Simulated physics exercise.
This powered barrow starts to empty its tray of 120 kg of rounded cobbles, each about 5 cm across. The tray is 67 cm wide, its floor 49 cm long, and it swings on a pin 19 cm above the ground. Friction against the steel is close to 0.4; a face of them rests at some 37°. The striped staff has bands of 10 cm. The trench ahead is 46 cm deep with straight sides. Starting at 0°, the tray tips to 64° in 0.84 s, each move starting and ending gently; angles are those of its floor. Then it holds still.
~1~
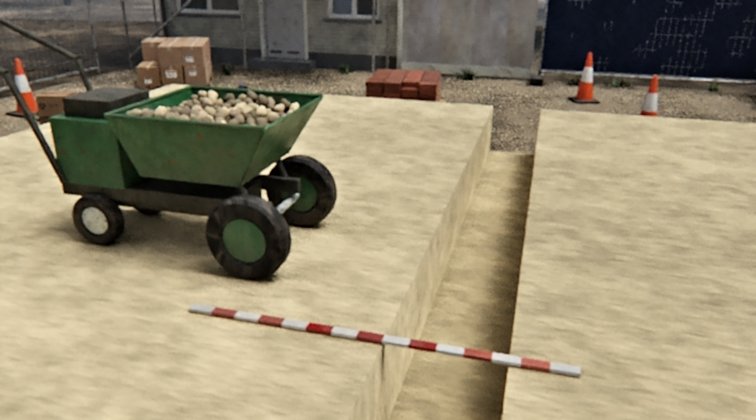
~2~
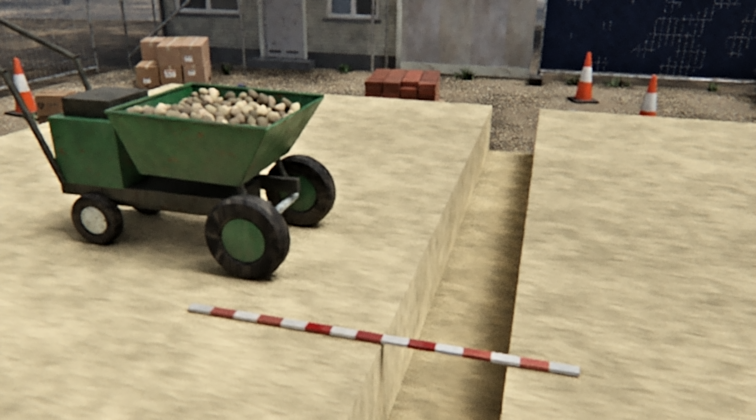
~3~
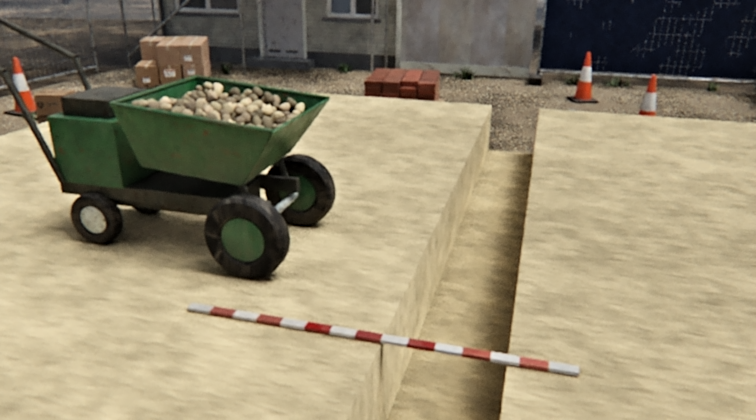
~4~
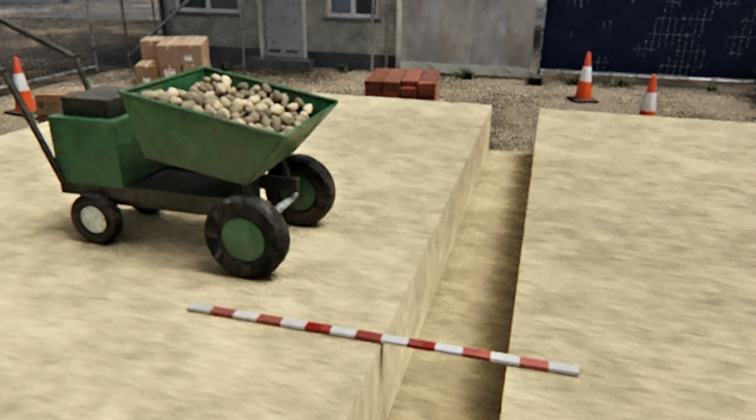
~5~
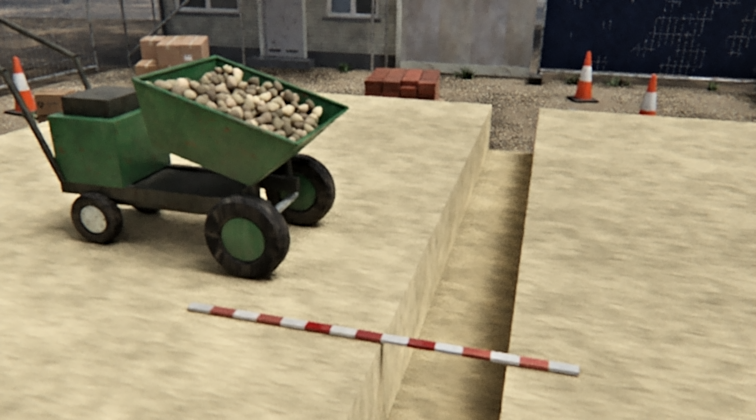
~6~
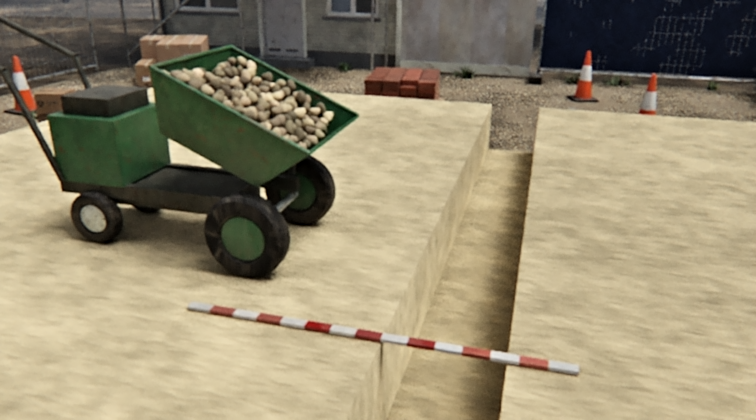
The clip opens on a green powered barrow standing on pale ground left of a straight-sided trench, its level tray heaped with rounded cobbles. The tray's rear end lifts, slowly at first, and its floor slopes down toward the right, while the wheels, striped staff and traffic cones stay still.
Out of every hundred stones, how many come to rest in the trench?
Close to 51 in a hundred.
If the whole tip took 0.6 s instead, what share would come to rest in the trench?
It would be near 60 per cent.
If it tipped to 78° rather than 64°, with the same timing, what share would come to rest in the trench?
In that case some 80 per cent.
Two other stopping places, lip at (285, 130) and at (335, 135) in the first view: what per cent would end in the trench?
About 65 and 65 per cent.
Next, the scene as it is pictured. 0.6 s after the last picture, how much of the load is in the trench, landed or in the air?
Some 5 per cent.
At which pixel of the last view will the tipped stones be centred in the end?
Their middle is at about (456, 344).
Then, 0.3 s after the last picture the floor is at 54°, 100 % in the tray; the foremost stones are at (347, 175).
Then, 0.6 s after the last picture the floor is at 64°, 83 % in the tray, 11 % short of the trench, 6 % in the trench; the foremost stones are at (433, 276).
Then, 0.9 s after the last picture the floor is at 64°, 51 % in the tray, 13 % short of the trench, 36 % in the trench; the foremost stones are at (506, 341).
Then, 2.9 s after the last picture the floor is at 64°, 32 % in the tray, 18 % short of the trench, 51 % in the trench; the foremost stones are at (504, 355).
